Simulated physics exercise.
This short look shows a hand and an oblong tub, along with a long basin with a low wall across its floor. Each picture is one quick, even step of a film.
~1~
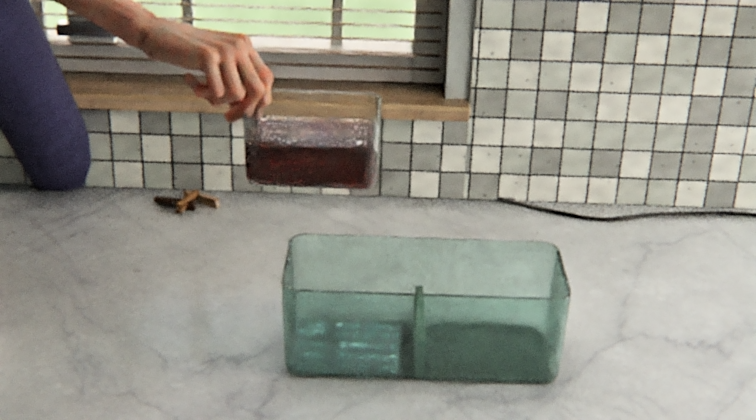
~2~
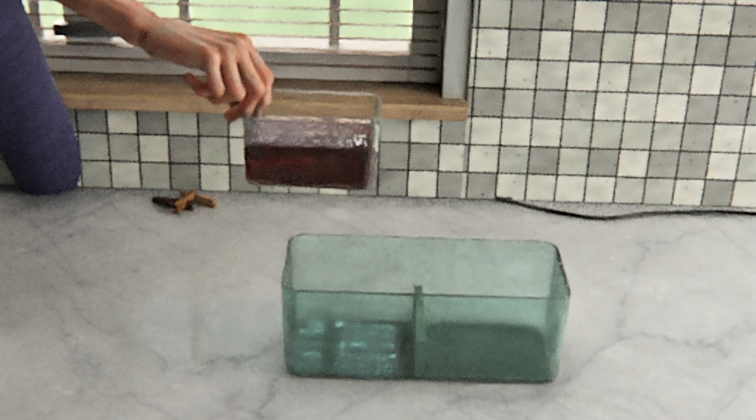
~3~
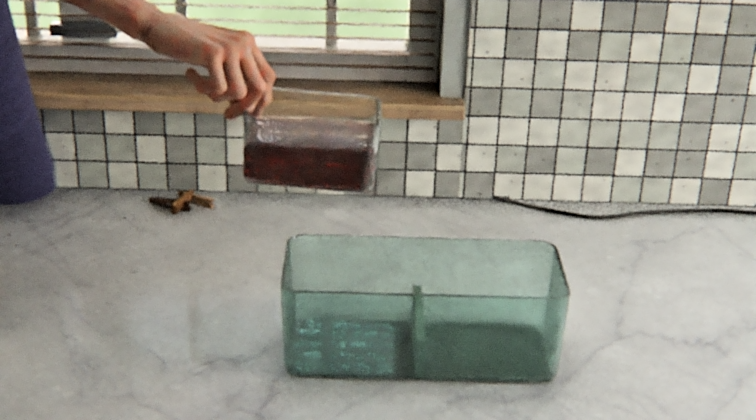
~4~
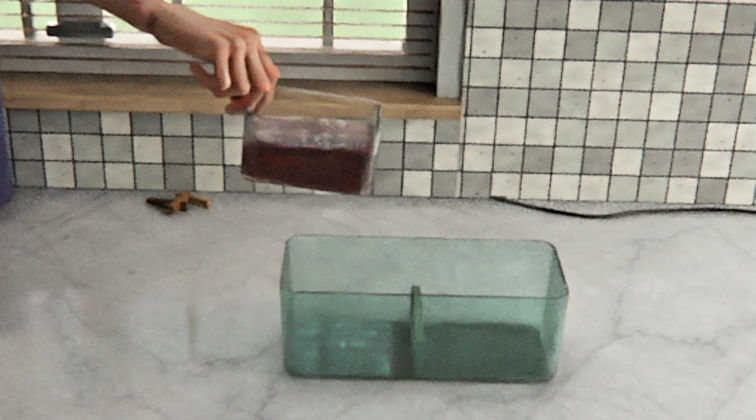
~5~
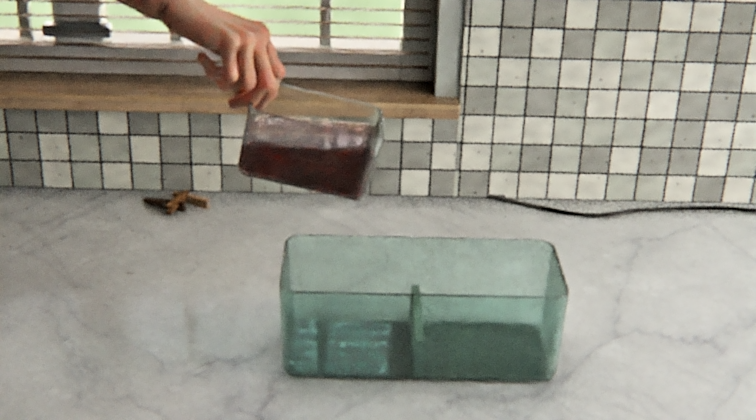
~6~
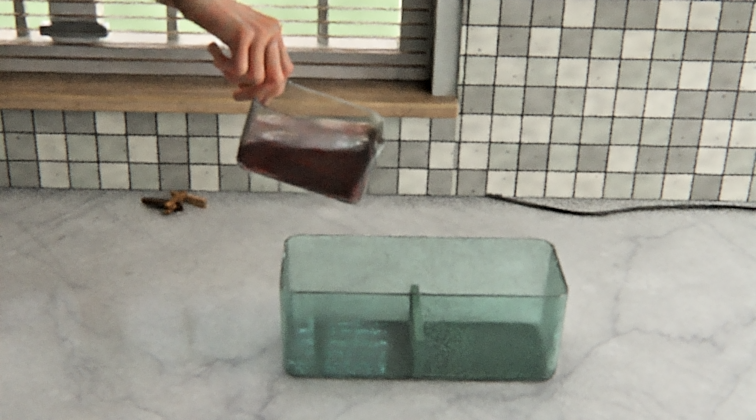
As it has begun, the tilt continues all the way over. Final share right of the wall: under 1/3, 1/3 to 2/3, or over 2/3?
1/3 to 2/3.
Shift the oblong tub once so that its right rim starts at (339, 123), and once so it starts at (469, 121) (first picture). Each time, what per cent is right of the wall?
5 and 95 per cent.
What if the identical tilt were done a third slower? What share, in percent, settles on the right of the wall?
It comes to about 55 per cent.
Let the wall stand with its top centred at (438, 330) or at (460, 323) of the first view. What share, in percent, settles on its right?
35 %, then 5 %.
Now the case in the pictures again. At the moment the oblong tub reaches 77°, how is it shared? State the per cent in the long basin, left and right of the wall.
Reading: Left some 0 %, right some 10 %.
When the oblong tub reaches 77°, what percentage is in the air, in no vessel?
40 %.
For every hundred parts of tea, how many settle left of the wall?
It comes to about 45 per cent.
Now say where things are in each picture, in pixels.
The first frame shows tilt 0°; pouring edge (380, 110); surface from (251, 129) to (377, 134); the long basin's rim runs from (287, 262) to (564, 271); the wall's top is at (420, 313).
The second frame shows tilt 1°; pouring edge (380, 111); surface from (251, 129) to (377, 134).
The third frame shows tilt 3°; pouring edge (380, 114); surface from (250, 129) to (376, 134).
The fourth frame shows tilt 7°; pouring edge (381, 119); surface from (248, 129) to (375, 136).
The fifth frame shows tilt 12°; pouring edge (382, 125); surface from (248, 129) to (376, 136).
The sixth frame shows tilt 19°; pouring edge (383, 132); surface from (245, 129) to (378, 137).
A moment on, the tilt is 77° and 47 per cent is still to pour, 2 is left of the wall and 9 right of it.
Next, the tilt is 105° and 11 per cent is still to pour, 26 is left of the wall and 53 right of it.
Then the tilt is 107° and 0 per cent is still to pour, 44 is left of the wall and 52 right of it.
Later the tilt is 107° and 0 per cent is still to pour, 47 is left of the wall and 52 right of it.
At rest 47 per cent lies left of the wall, 52 right of it and 1 outside.
